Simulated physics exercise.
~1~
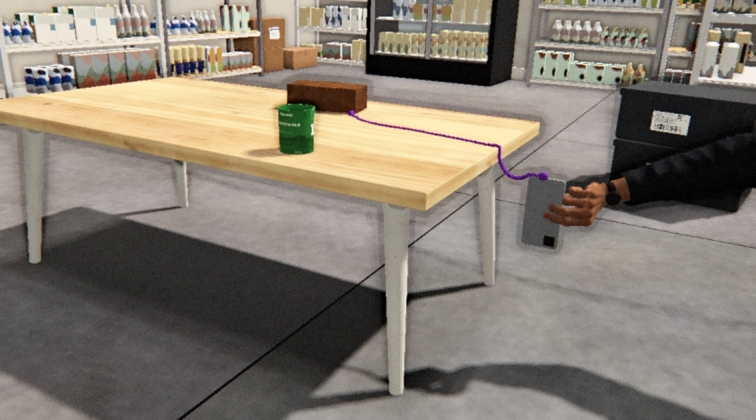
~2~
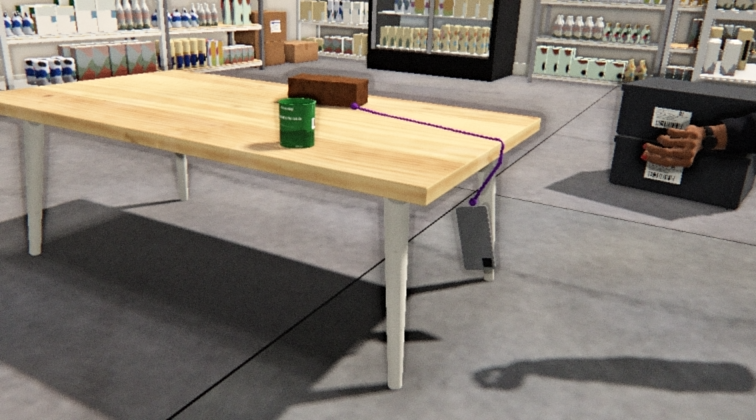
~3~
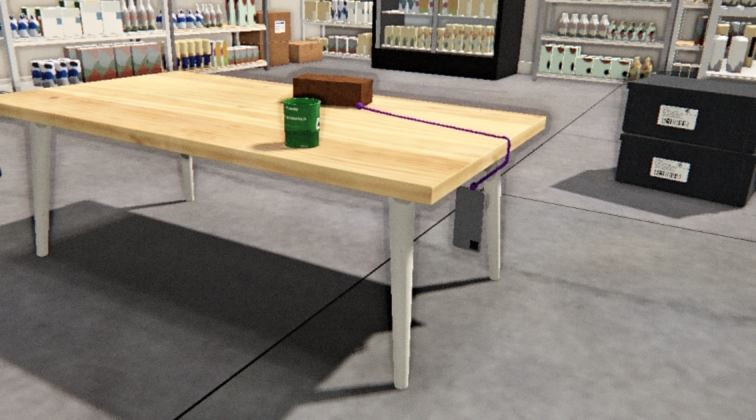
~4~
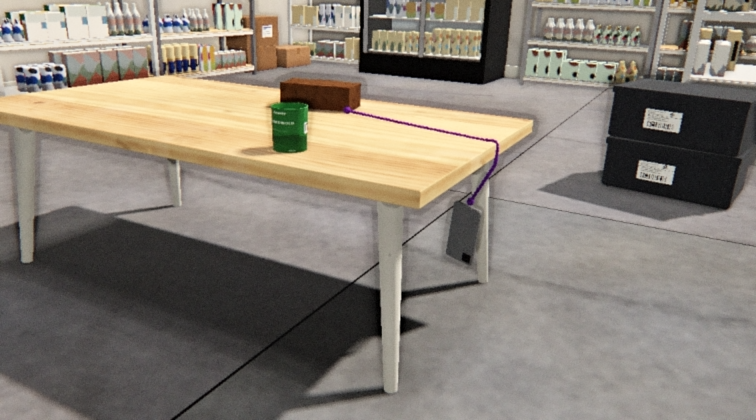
A grey phone is held by a hand just off the right end of a wooden table, tied by a slack purple cord to a reddish-brown brick on the tabletop near a green cup. The hand lets go and draws back to the right, past some black boxes. The phone drops a little and swings left, coming up under the table's edge as the cord bends over it. With the hand gone, the phone sways and tilts slightly. It ends up dangling above the floor, while the brick and the cup stay where they were.
